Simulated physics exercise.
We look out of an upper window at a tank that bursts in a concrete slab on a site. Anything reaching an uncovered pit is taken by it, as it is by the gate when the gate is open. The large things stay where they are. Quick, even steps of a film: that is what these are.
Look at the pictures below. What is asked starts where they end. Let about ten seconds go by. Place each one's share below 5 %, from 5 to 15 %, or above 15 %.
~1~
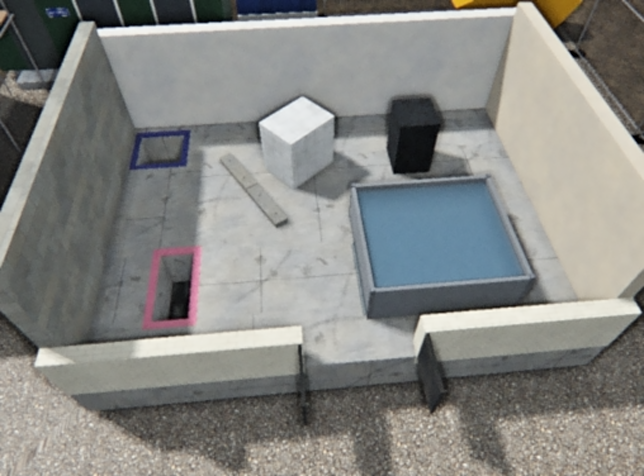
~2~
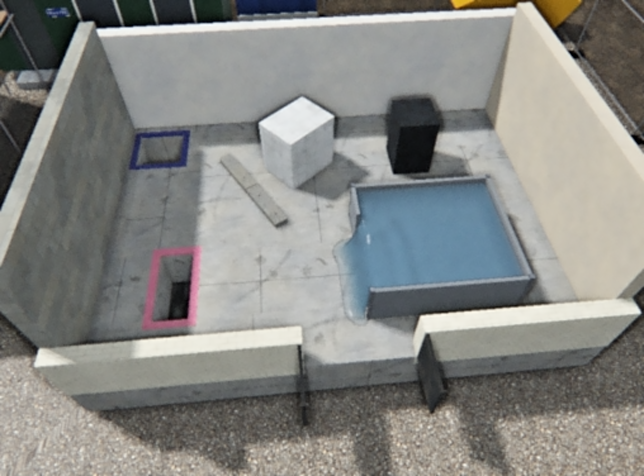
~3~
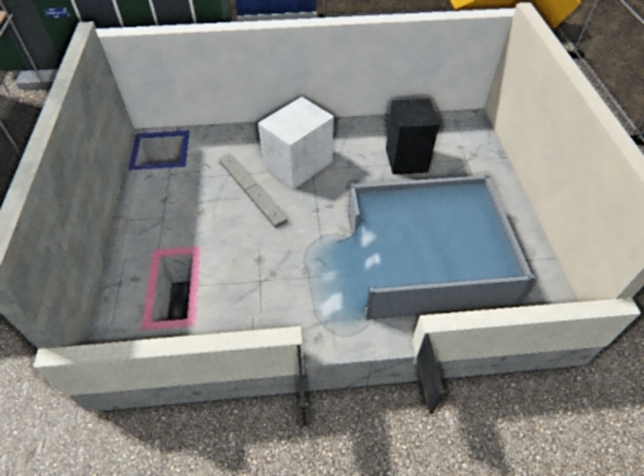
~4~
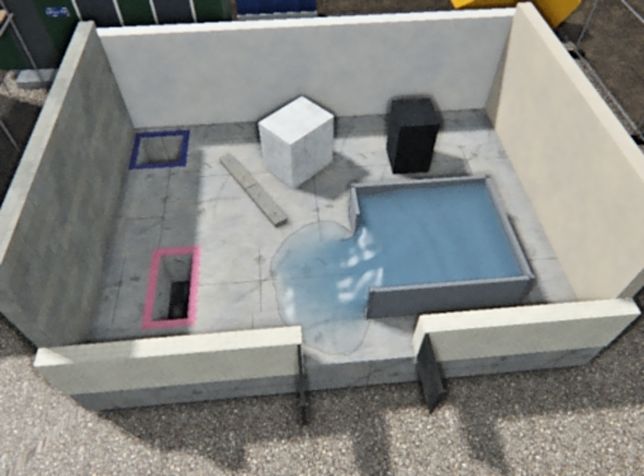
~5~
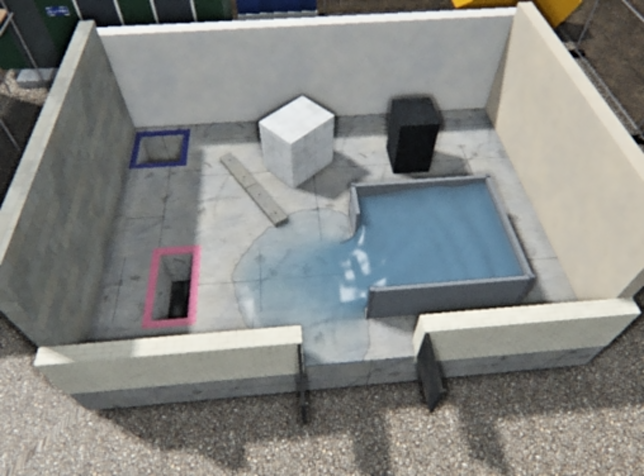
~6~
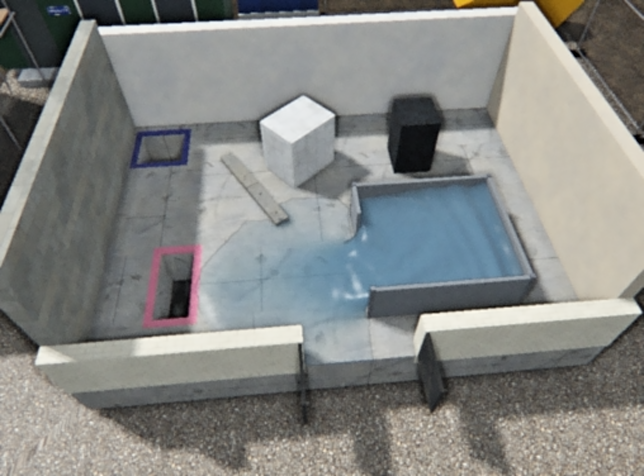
Placed: The gate lands from 5 to 15 %; the blue pit lands above 15 %; the pink pit lands above 15 %.
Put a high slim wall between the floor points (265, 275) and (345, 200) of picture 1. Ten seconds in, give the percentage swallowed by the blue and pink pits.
The blue pit gets 12 per cent, the pink pit 35 per cent.
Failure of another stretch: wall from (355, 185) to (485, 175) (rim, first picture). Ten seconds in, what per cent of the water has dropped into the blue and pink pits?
Blue takes 15 in a hundred, pink takes 4 in a hundred.
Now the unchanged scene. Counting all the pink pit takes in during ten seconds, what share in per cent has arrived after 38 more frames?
My estimate: Close to 80 per cent.
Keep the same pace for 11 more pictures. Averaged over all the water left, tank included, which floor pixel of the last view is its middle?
It is around (341, 270).
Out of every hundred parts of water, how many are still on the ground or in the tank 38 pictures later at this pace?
48 in a hundred.
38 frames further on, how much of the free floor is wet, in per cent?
Around 50 percent.
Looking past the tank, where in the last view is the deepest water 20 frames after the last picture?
Deepest point: Roughly (83, 367).
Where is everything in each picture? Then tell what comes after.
The first picture shows the open tank at (435, 231) is whole and still.
In the second picture, the front is at (343, 244), out from the gap at (365, 268).
In the third picture, the front is at a hidden place, out from the gap at (364, 271).
In the fourth picture, water pours out at (364, 271) and has run to (279, 257).
In the fifth picture, the front is at (239, 271), out from the gap at (364, 271).
In the sixth picture, the front is at (202, 277), out from the gap at (365, 271).
A moment on, water covers 30 % of the floor; the gate 1 %, the blue pit 0 %, the pink pit 4 %.
Next, water covers 35 % of the floor; the gate 3 %, the blue pit 0 %, the pink pit 11 %.
Then, water covers 40 % of the floor; the gate 5 %, the blue pit 3 %, the pink pit 22 %.
Later, water covers 50 % of the floor; the gate 6 %, the blue pit 12 %, the pink pit 33 %.
In the end, water covers 60 % of the floor; the gate 8 %, the blue pit 20 %, the pink pit 42 %.
